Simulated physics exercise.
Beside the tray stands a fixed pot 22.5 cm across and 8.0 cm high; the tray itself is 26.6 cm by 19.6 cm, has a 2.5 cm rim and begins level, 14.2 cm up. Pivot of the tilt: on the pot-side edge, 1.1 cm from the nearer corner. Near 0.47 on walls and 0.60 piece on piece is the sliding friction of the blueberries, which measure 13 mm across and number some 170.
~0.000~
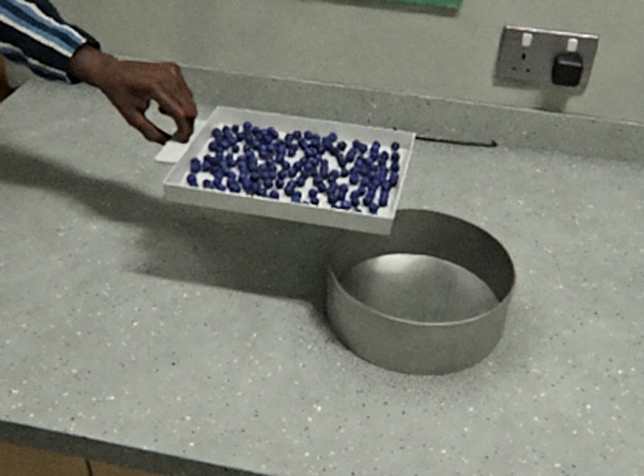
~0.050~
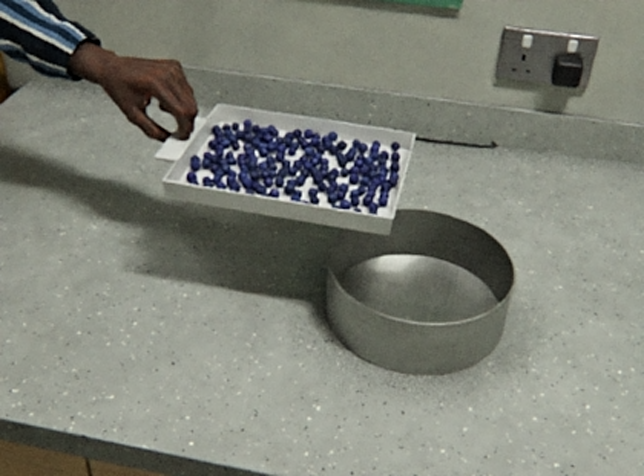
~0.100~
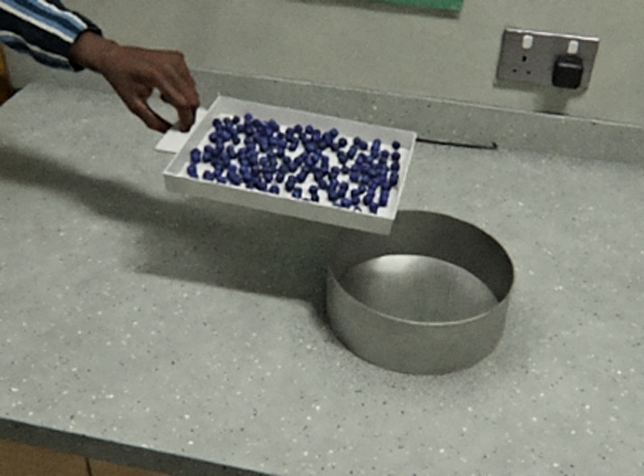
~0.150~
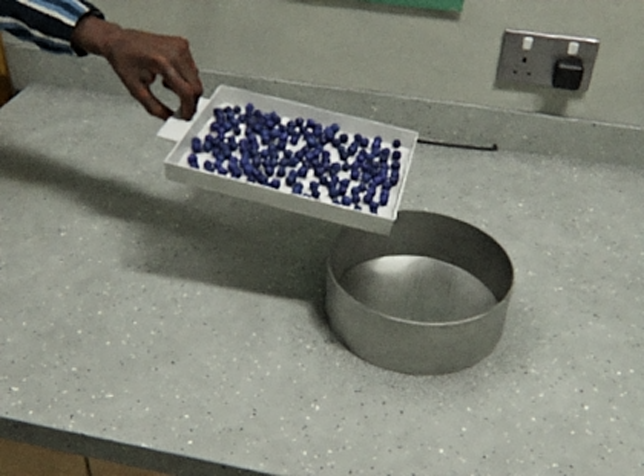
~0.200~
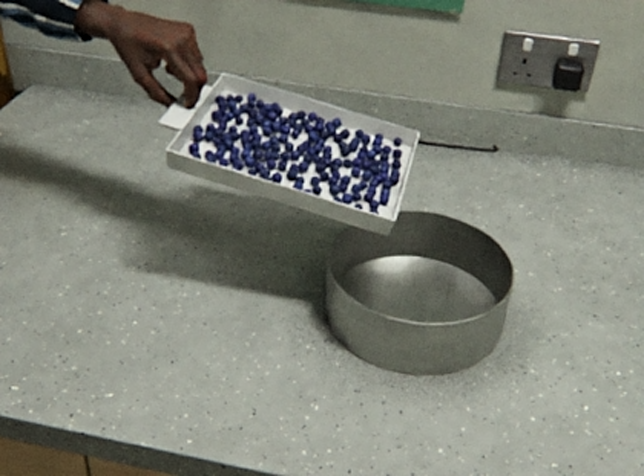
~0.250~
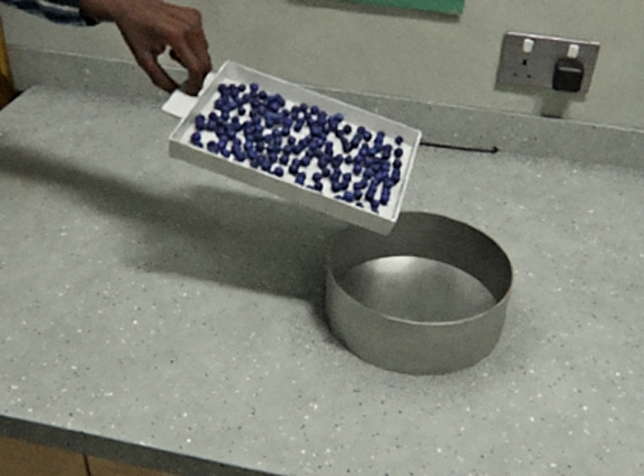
On a speckled grey worktop, a hand holds a white tray of small dark blue balls with one edge over a round metal pot, then raises the left end, tilting the tray gradually down toward the right.
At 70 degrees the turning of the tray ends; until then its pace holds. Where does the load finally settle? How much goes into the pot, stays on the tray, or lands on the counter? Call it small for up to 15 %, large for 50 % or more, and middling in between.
Pot - small, tray - large, counter - small.
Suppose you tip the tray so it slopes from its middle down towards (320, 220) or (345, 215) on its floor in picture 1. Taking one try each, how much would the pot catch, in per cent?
The share comes to roughly 0 in a hundred, then roughly 0 in a hundred.
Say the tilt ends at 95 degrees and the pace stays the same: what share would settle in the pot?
90 %.
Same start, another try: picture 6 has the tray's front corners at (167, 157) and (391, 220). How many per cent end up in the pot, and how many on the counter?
In the pot: 0 per cent; on the counter: 0 per cent.
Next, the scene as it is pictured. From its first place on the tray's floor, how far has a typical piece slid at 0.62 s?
About 7 cm.
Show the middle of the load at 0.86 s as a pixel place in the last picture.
My estimate is roughly (385, 140).
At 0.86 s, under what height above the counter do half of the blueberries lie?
About 22 cm.
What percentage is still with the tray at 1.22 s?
About 100%.
After 0.62 s, tilt 41 degrees; the tray holds 100 %, the pot 0 %.
After 0.86 s, tilt 59 degrees; the tray holds 100 %, the pot 0 %.
After 1.22 s, tilt 70 degrees; the tray holds 100 %, the pot 0 %.
At rest (1.9 s), pot 5 %, tray 95 %, counter 0 %.
